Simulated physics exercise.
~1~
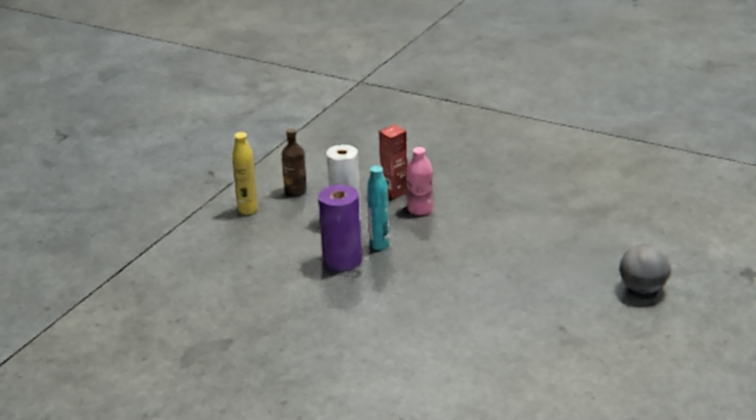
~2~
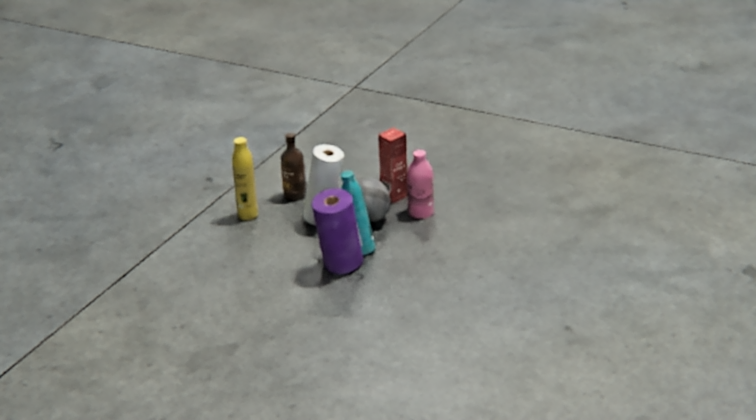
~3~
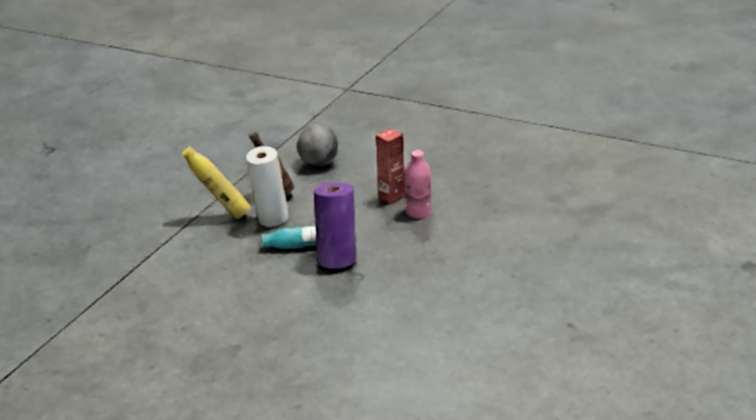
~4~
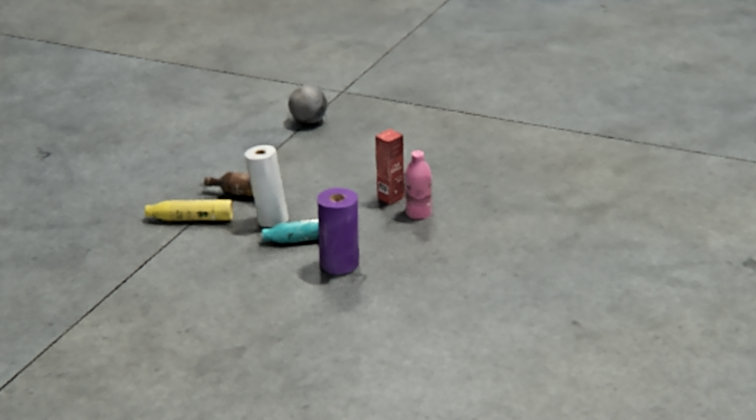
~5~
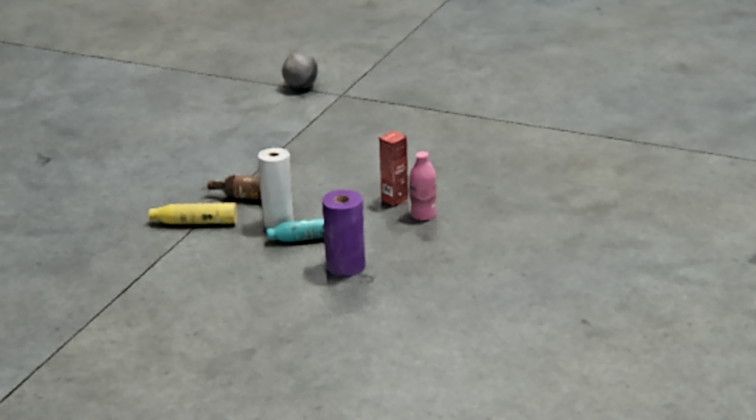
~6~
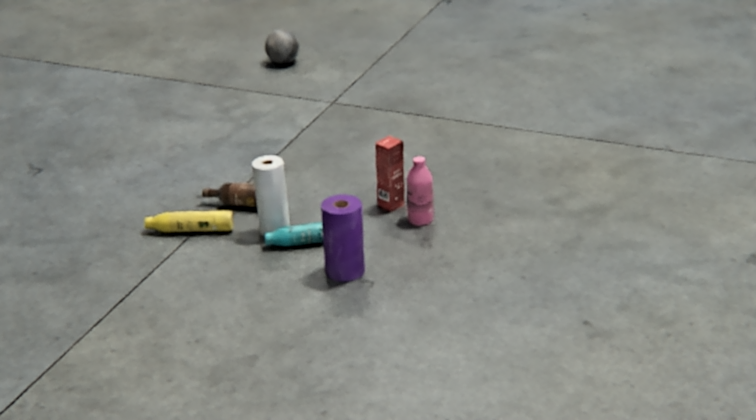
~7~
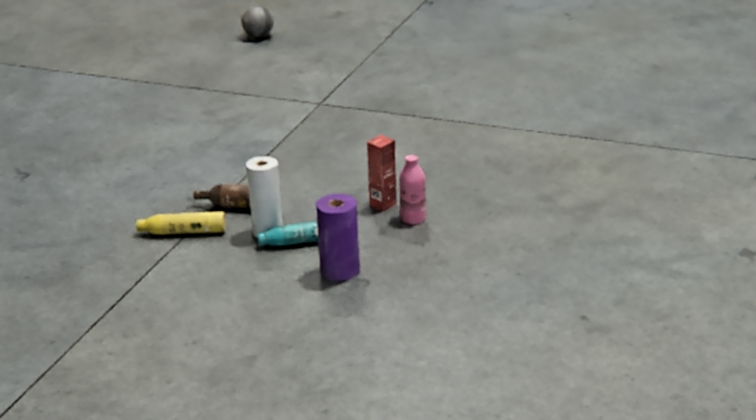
A tall purple roll stands at the front of a small group on a grey concrete floor, seen from above at an angle, with a white roll, yellow, brown, turquoise and pink bottles and a red carton around it. A grey ball rolls in from the right and strikes the group, tipping the turquoise bottle and pushing the white roll left. The turquoise bottle falls, and the yellow and brown bottles topple leftward. The ball rolls on toward the back. Finally, three bottles lie down, while both rolls, the carton and the pink bottle remain upright.
